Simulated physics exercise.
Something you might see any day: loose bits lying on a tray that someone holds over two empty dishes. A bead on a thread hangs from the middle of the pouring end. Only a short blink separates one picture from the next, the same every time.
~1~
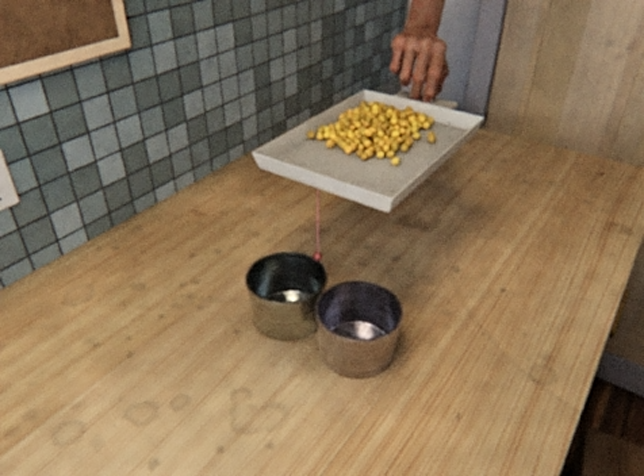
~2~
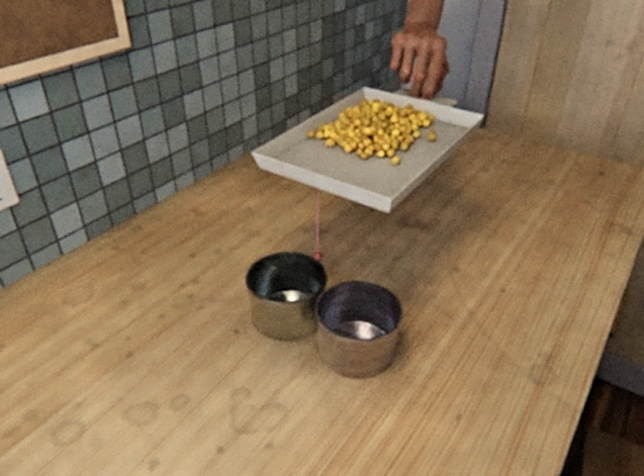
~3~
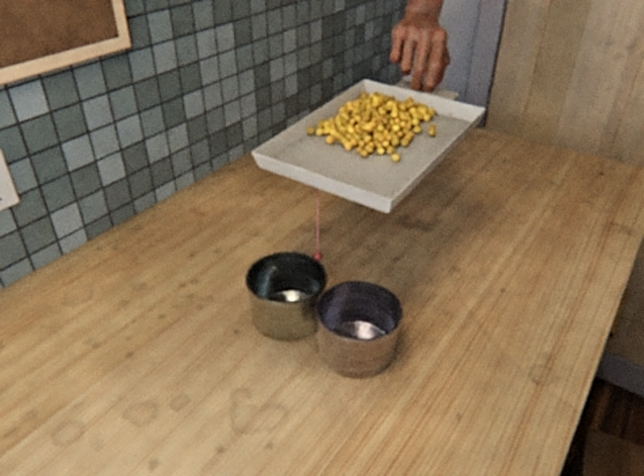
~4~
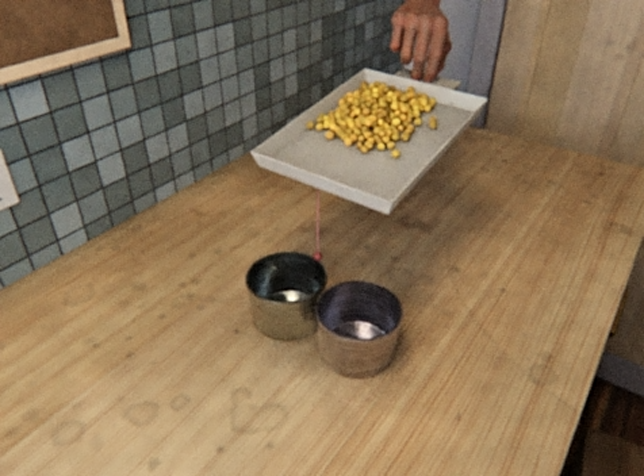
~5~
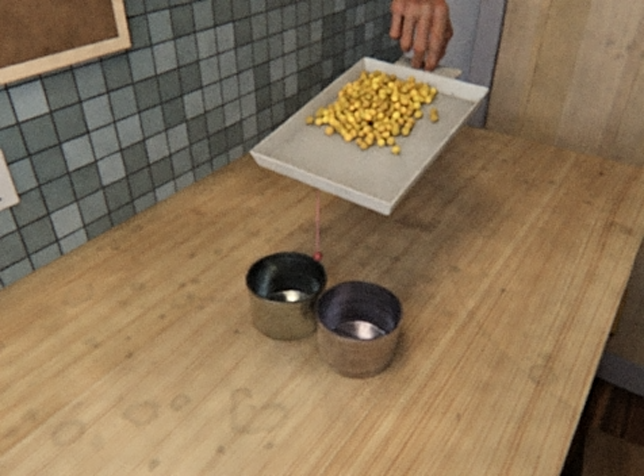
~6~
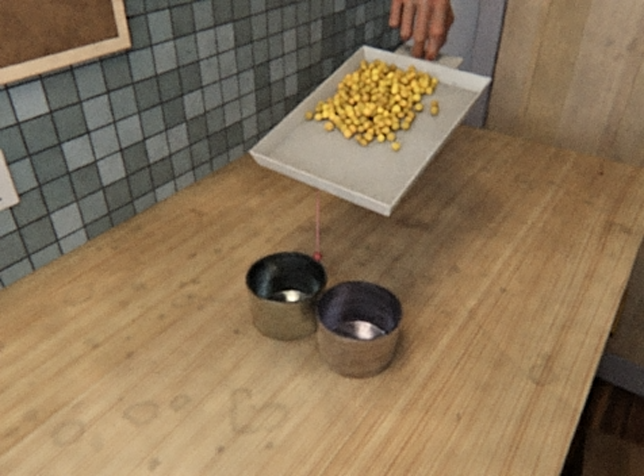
On a wooden counter beside a tiled wall, two empty metal dishes sit below a pale tray of small yellow pieces, held at its far end by a hand. The hand slowly raises that end, tilting the tray toward the dishes, while the pieces stay heaped together.
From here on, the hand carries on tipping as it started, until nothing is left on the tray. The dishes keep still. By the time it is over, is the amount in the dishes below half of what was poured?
Compared with the spill, the catch will be larger.
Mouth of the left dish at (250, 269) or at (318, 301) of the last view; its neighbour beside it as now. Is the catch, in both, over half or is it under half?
The first try: Most of it. The second: Over half.
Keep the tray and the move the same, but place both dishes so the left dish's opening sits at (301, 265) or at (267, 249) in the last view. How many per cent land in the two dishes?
Close to 50 in a hundred, then close to 20 in a hundred.
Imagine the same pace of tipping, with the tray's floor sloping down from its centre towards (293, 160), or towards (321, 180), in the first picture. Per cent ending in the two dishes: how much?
First case about 20 percent; second case about 50 percent.
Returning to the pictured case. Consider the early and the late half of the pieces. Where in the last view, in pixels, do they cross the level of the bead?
For the early half I get (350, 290), and for the late half (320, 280).
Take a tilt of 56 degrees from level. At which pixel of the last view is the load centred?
Somewhere about pixel (338, 168).
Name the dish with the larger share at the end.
Fuller side: Right of the pair.
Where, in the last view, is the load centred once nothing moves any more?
Last view, resting centre - approx. (341, 342).
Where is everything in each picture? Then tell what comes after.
Corners of the pouring end at (259, 152) and (390, 195), level; middle of the load at (374, 128), puffed corn balls; left dish at (263, 314); right dish at (335, 351); bead on its thread at (318, 256), in the first frame.
Corners of the pouring end at (259, 152) and (390, 195), level; middle of the load at (375, 126), in the second frame.
Corners of the pouring end at (258, 151) and (389, 196), tipped barely, lowest at the right corner; middle of the load at (375, 121), in the third frame.
Corners of the pouring end at (258, 151) and (389, 198), tipped a little, lowest at the right corner; middle of the load at (380, 111), in the fourth frame.
Corners of the pouring end at (257, 151) and (389, 200), tipped a little, lowest at the right corner; middle of the load at (380, 104), in the fifth frame.
Corners of the pouring end at (256, 150) and (388, 202), tipped clearly, lowest at the right corner; middle of the load at (375, 99); left dish at (263, 314); right dish at (335, 351), in the sixth frame.
Soon after the last picture, tray tipped steeply; nearly all on the tray; a stray few in the right dish; a stray few in the air.
A little later, tray tipped right over; most on the tray; a small part in the right dish; a stray few in the left dish; a small part outside both; a stray few in the air.
Later still, tray tipped past a quarter turn; about two thirds in the right dish; about a quarter in the left dish; a small part outside both.
At rest, tray tipped past a quarter turn; about two thirds in the right dish; about a quarter in the left dish; a small part outside both.
